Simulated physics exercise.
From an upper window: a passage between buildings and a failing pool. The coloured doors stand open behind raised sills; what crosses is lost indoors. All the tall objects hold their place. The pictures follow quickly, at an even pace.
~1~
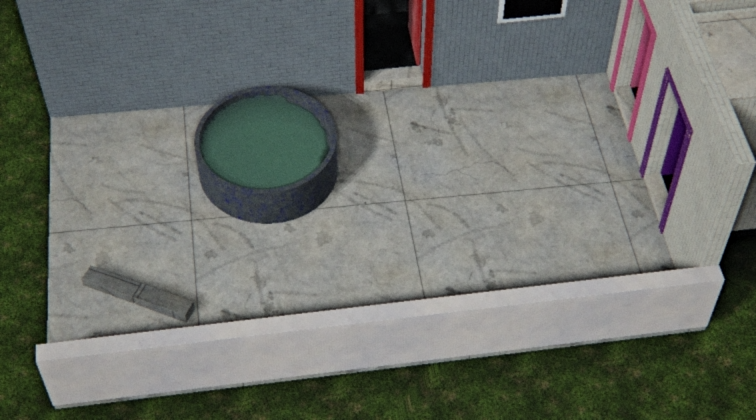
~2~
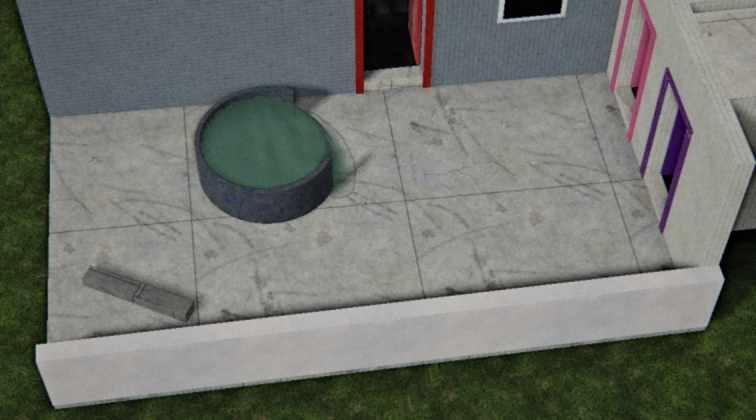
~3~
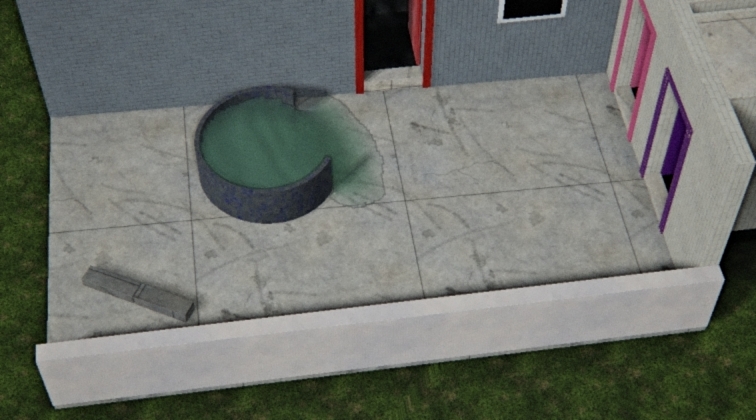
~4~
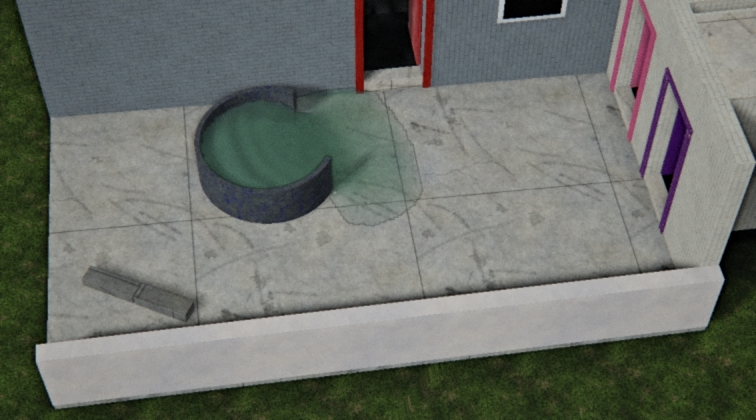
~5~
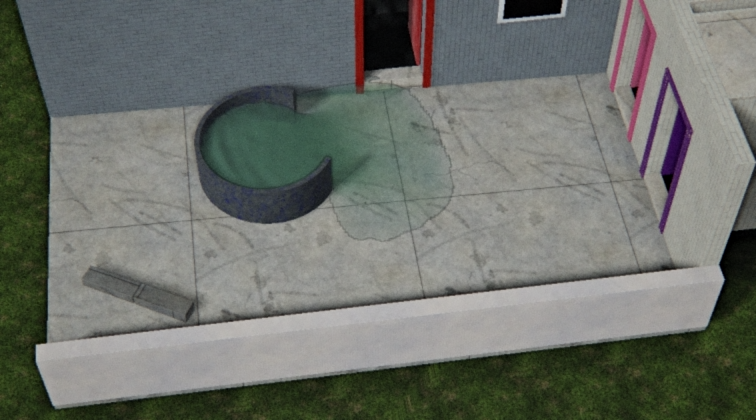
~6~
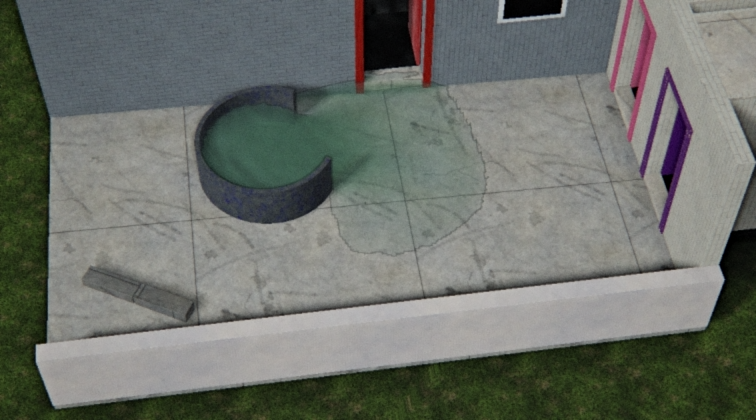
Green water pours from a gap in a round tank and spreads rightward across the paving.
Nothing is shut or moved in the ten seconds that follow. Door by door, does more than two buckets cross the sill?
In the end: The red door holds within the limit; the purple door floods; the pink door floods.
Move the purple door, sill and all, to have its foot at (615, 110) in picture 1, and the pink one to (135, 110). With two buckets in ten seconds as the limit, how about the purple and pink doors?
The purple door passes that mark; the pink door stays under.
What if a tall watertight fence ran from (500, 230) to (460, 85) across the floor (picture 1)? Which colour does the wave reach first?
First comes the door marked red.
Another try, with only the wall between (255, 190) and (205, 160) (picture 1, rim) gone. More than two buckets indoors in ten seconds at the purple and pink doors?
Then: The purple door holds; the pink door lets less in.
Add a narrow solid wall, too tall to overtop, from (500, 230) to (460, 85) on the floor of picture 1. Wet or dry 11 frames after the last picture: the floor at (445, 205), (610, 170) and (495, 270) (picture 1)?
In turn: Awash, not flooded, under water.
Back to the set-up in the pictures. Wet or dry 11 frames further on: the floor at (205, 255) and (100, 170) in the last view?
One after the other: No water, dry.
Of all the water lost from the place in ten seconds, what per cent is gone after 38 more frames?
About 90 per cent.
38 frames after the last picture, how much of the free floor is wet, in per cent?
Roughly 55 per cent.
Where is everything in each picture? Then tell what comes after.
The round tank at (266, 142) is whole and still, in the first frame.
The front is at (339, 195), out from the gap at (328, 142), in the second frame.
Water pours out at (328, 143) and has run to (370, 199), in the third frame.
Water pours out at (328, 144) and has run to (409, 202), in the fourth frame.
The front is at (442, 199), out from the gap at (328, 144), in the fifth frame.
The front is at (478, 189), out from the gap at (328, 144), in the sixth frame.
A moment on, water covers 35 % of the floor; the red door wet at the sill, nothing in, the purple door not reached, the pink door not reached.
Next, water covers 45 % of the floor; the red door under two buckets in, the purple door under two buckets in, the pink door over two buckets in.
Then, water covers 45 % of the floor; the red door under two buckets in, the purple door over two buckets in, the pink door far over two buckets in.
Later, water covers 55 % of the floor; the red door under two buckets in, the purple door over two buckets in, the pink door far over two buckets in.
In the end, water covers 70 % of the floor; the red door under two buckets in, the purple door far over two buckets in, the pink door far over two buckets in.
